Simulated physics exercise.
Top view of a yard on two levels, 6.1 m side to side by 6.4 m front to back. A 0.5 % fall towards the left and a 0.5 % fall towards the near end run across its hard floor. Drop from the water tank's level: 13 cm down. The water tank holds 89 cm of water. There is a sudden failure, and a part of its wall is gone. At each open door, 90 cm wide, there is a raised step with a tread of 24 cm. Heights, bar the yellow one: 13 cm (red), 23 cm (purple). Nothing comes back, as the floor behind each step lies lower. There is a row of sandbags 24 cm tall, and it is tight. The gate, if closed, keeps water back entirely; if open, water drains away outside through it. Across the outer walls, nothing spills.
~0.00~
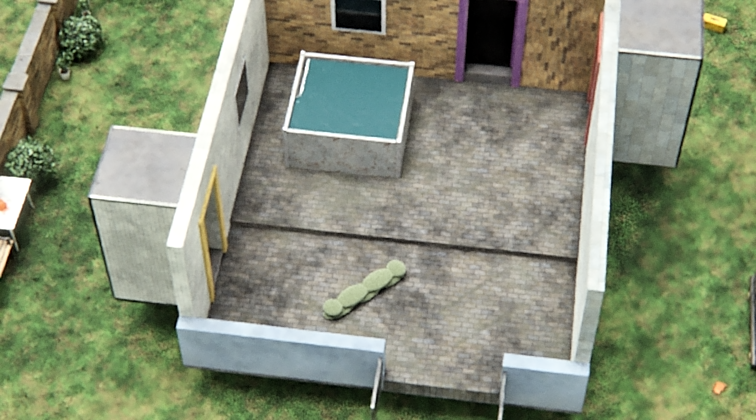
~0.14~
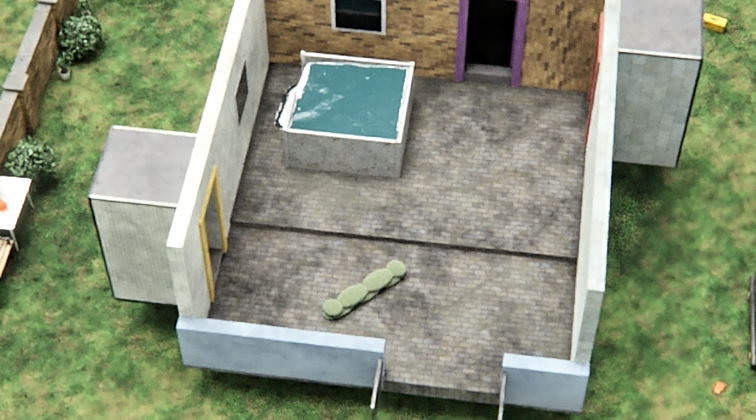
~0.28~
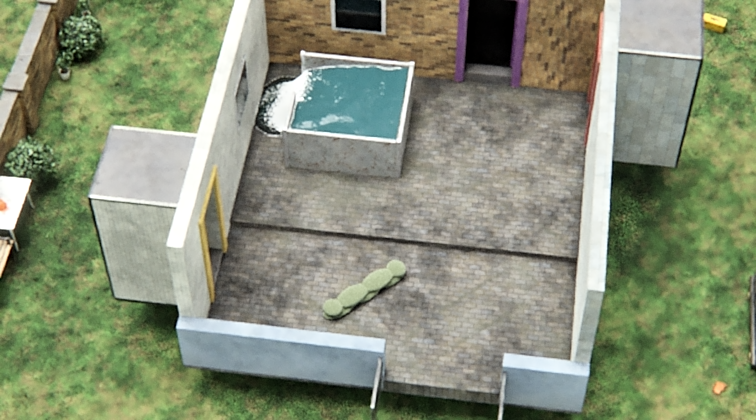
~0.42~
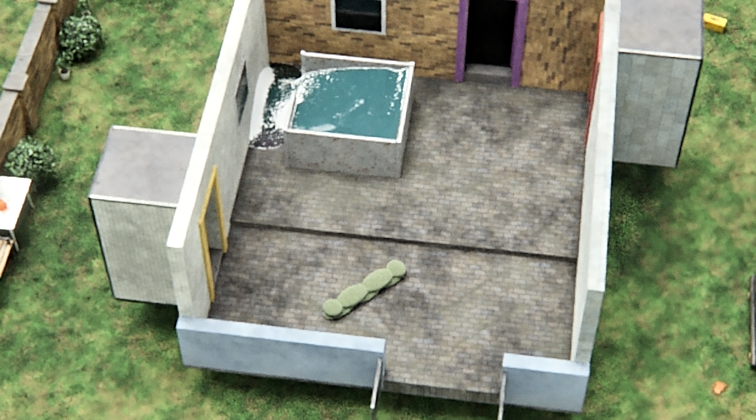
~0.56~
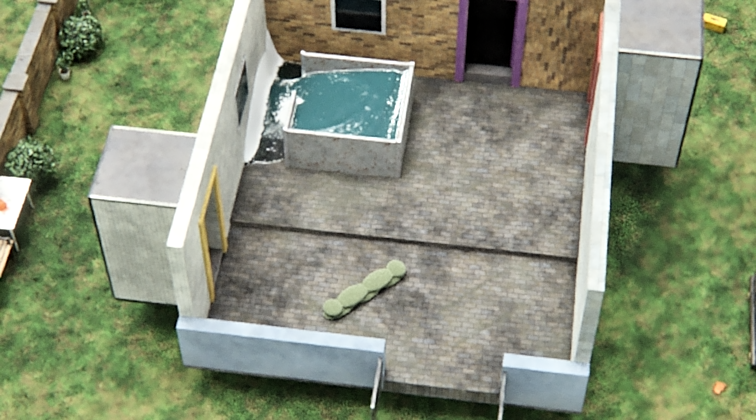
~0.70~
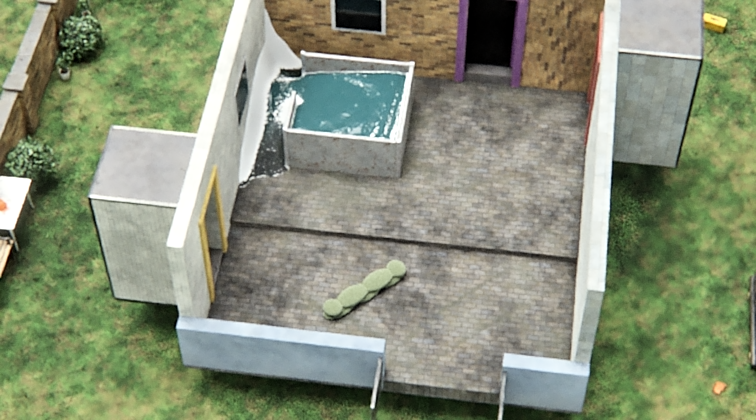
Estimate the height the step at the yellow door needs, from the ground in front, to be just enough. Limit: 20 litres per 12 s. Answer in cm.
It needs some 9 cm.
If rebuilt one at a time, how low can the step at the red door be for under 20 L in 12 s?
Roughly 28 cm at the red door.
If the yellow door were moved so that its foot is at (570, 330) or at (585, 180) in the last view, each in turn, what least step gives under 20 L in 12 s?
Around 10.5 and 6.5 cm respectively.
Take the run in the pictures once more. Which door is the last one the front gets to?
That's the red door, which comes last.
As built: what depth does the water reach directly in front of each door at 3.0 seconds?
Reading in centimetres: Yellow = 6, red = 31, purple = 13.
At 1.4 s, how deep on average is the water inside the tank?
On average, around 58 cm.
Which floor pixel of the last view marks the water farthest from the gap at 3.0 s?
Pixel close to (406, 370).
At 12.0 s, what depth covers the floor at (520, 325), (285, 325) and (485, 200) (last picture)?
Depth: About 9, 13, 2 cm.
After 1.4 s water covers 20 % of the floor, deepest (75 cm) near (269, 65); 2 cm at the yellow door, 0 litres in over its 11 cm step.
After 3.0 s water covers 50 % of the floor, deepest (41 cm) near (270, 101); 6 cm at the yellow door, 0 litres in over its 11 cm step.
After 12.0 s water covers 90 % of the floor, deepest (14 cm) near (227, 242); 12 cm at the yellow door, 5 litres in over its 11 cm step.
At the yellow door as built, the water arrived by 1.2 s and peaked near 12 cm at 11.8 s.
Run again over the same 12 s with other heights there, 28 litres in over 8 cm, 7 litres over 10.5 cm. The limit of 20 litres is kept from about 9 cm up.
